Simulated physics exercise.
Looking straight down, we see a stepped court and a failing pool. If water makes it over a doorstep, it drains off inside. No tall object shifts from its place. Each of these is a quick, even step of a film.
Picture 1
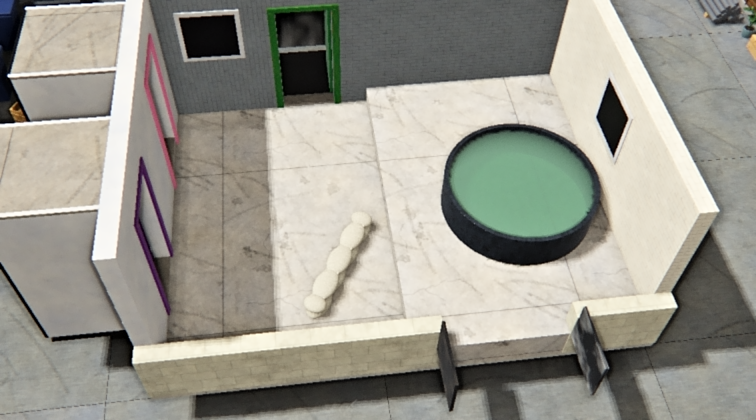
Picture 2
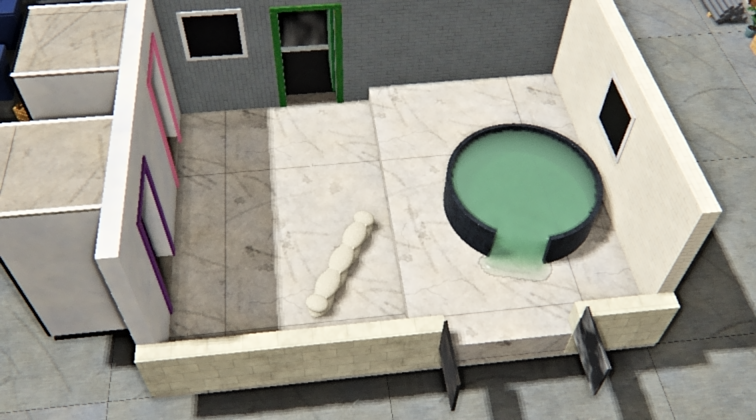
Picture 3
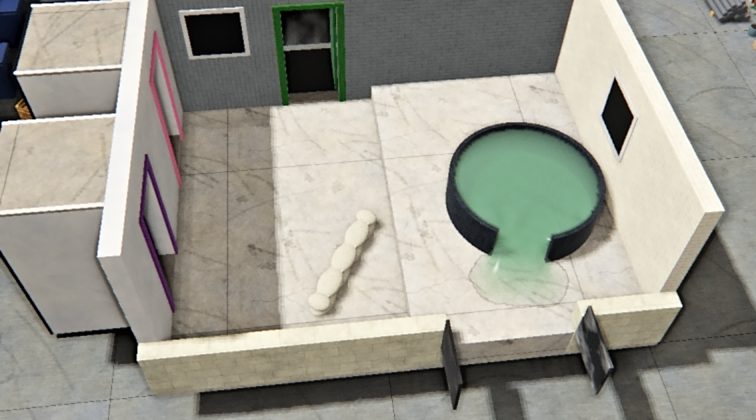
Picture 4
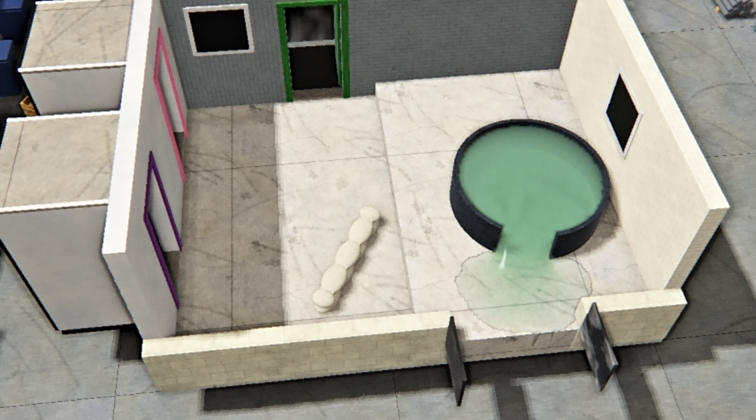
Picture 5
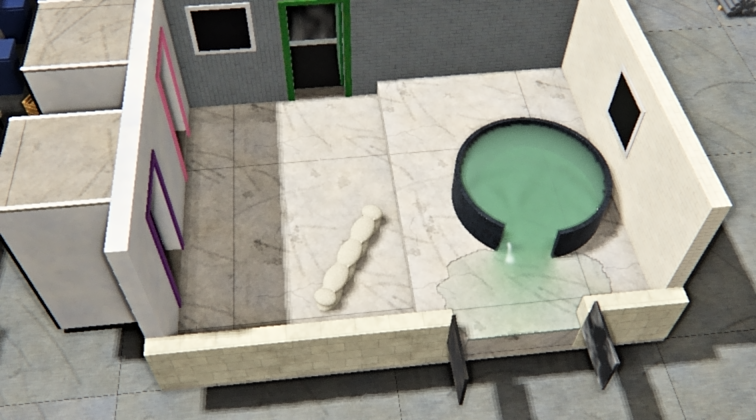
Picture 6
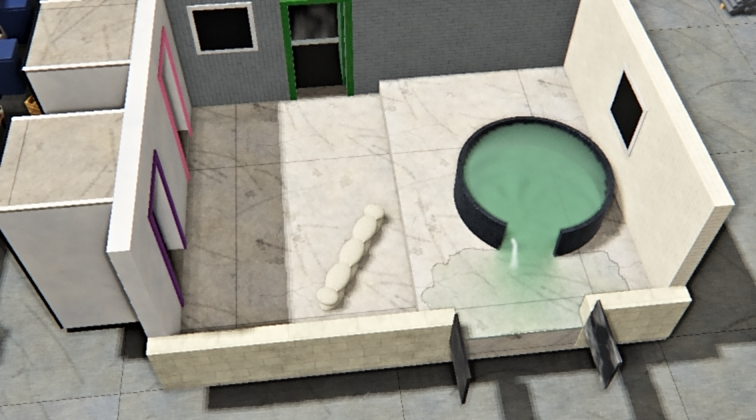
Green water poured from a gap that opened in the front of a round, dark-walled pool, spreading in a widening puddle across the pale floor toward the low front wall, while everything else stayed put.
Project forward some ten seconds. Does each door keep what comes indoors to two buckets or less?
In order: I predict the pink door will remain at two buckets or below. I predict the green door will remain at two buckets or below. I predict the purple door will remain at two buckets or below.
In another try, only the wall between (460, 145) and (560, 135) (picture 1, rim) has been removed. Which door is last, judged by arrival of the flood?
The purple door.
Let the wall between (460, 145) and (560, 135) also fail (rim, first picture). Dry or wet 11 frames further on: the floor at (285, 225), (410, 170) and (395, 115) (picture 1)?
First kept bare, second kept bare, third soaked through.
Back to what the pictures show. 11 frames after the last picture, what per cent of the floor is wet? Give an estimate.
Around 15 percent of it.
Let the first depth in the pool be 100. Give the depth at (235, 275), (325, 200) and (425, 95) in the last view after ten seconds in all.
First spot 4 %, second 0 %, third 0 %.
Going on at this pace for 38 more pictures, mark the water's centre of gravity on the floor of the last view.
Roughly (494, 219).
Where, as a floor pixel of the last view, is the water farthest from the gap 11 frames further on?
I'd say near (259, 354).
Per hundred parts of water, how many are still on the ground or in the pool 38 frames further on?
My reckoning gives about 50 %.
A moment on, water covers 10 % of the floor; the pink door not reached, the green door not reached, the purple door not reached.
Next, water covers 15 % of the floor; the pink door not reached, the green door not reached, the purple door not reached.
Then, water covers 25 % of the floor; the pink door not reached, the green door not reached, the purple door not reached.
Later, water covers 30 % of the floor; the pink door not reached, the green door not reached, the purple door wet at the sill, nothing in.
In the end, water covers 35 % of the floor; the pink door wet at the sill, nothing in, the green door not reached, the purple door wet at the sill, nothing in.
